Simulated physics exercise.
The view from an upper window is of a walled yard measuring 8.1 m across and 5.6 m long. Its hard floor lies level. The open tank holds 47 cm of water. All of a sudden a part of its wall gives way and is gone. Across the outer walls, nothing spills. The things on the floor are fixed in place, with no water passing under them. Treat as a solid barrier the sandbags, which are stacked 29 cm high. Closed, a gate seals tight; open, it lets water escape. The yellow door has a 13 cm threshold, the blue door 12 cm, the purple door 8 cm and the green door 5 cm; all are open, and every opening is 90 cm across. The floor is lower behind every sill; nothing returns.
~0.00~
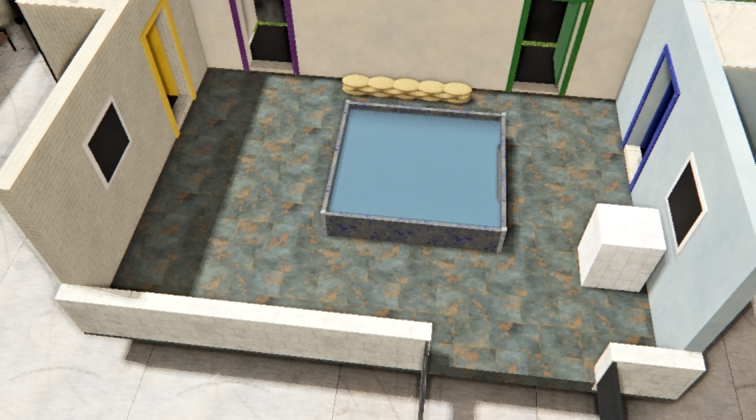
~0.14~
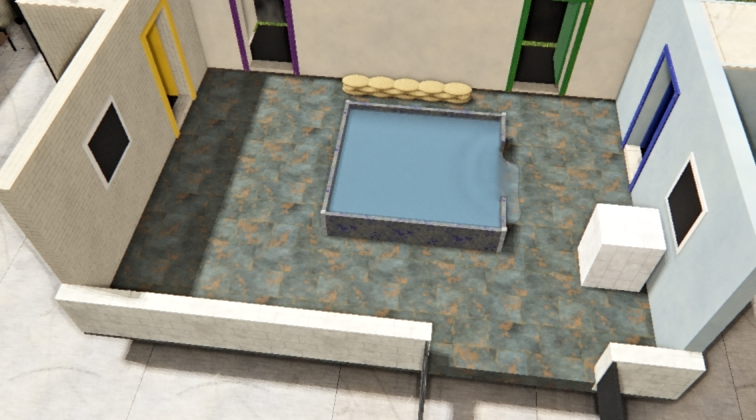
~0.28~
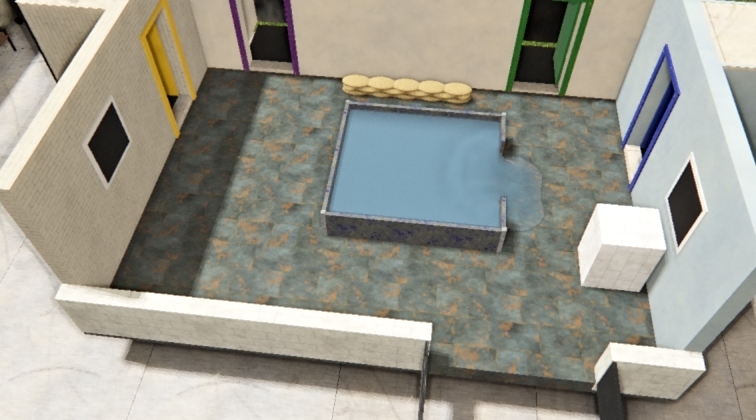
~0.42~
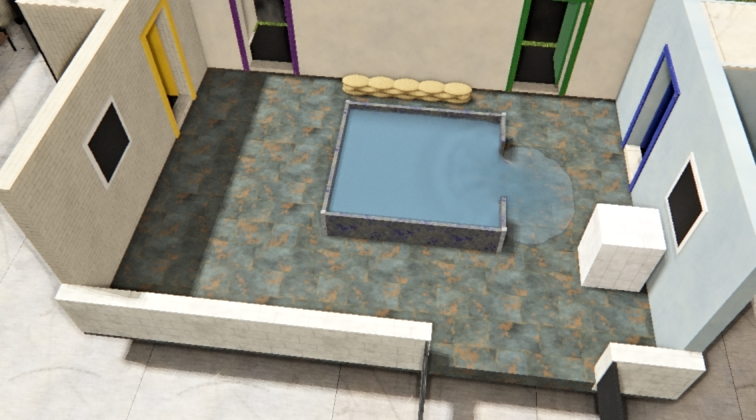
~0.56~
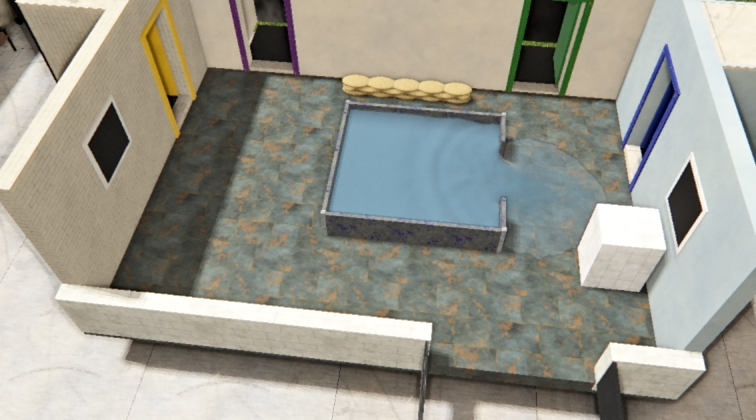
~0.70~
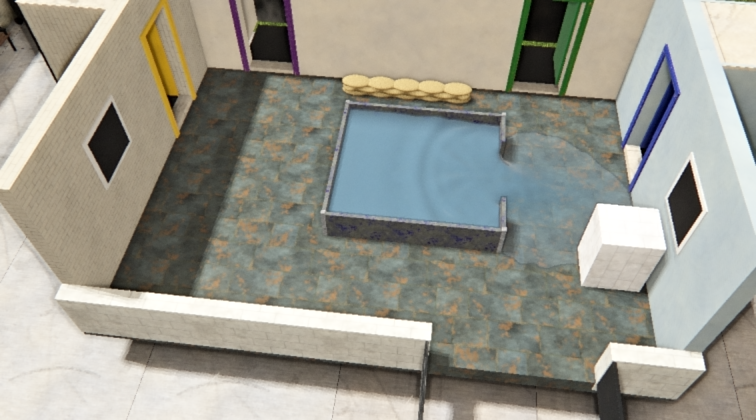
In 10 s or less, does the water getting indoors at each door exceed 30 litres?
Yellow door: Does not exceed it; blue door: Exceeds it; purple door: Does not exceed it; green door: Exceeds it.
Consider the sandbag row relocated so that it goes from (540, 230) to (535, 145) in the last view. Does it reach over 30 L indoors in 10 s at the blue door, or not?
So blue stays inside.
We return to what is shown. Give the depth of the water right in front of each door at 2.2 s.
Depth readings (cm): Yellow = 0; blue = 25; purple = 0; green = 0.
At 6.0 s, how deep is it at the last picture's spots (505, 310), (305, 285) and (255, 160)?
2, 0 and 0 cm, respectively.
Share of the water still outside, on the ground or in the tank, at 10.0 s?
About 80 per cent.
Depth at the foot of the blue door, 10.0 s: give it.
I'd put it at around 11.5 cm deep.
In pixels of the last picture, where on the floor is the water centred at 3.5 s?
The water's centre is around (485, 182).
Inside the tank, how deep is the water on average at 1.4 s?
The mean depth is around 38 cm.
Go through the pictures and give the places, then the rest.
In the first frame, still water, 47 cm deep, in the open tank at (419, 164).
In the second frame, water pours out at (498, 183) and has run 0.7 m, to (510, 221); typically 8 cm deep outside, 47 cm at the open tank's back.
In the third frame, water pours out at (498, 185) and has run 0.9 m, to (536, 220); typically 9 cm deep outside, 47 cm at the open tank's back.
In the fourth frame, water pours out at (498, 185) and has run 1.2 m, to (569, 215); typically 6 cm deep outside, 47 cm at the open tank's back.
In the fifth frame, the front is at (599, 190), 1.7 m from the gap at (498, 185); 2.8 m2 of floor is under water; 47 cm left at the back of the open tank.
In the sixth frame, the front is at a hidden place, 2.1 m from the gap at (498, 184); 3.7 m2 of floor is under water; 47 cm left at the back of the open tank.
After 1.4 s water covers 15 % of the floor and is deepest (32 cm) near (632, 244); yellow door not reached, blue door 23 cm at the sill, 8 L in, purple door not reached, green door not reached.
After 2.2 s water covers 20 % of the floor and is deepest (30 cm) near (616, 208); yellow door not reached, blue door 25 cm at the sill, 47 L in, purple door not reached, green door not reached.
After 3.5 s water covers 30 % of the floor and is deepest (32 cm) near (610, 105); yellow door not reached, blue door 23 cm at the sill, 121 L in, purple door not reached, green door 9 cm at the sill, 0 L in.
After 6.0 s water covers 50 % of the floor and is deepest (20 cm) near (627, 209); yellow door not reached, blue door 18 cm at the sill, 174 L in, purple door 2 cm at the sill, 0 L in, green door 11 cm at the sill, 44 L in.
After 10.0 s water covers 65 % of the floor and is deepest (14 cm) near (477, 101); yellow door 8 cm at the sill, 0 L in, blue door 11 cm at the sill, 198 L in, purple door 3 cm at the sill, 0 L in, green door 10 cm at the sill, 107 L in.
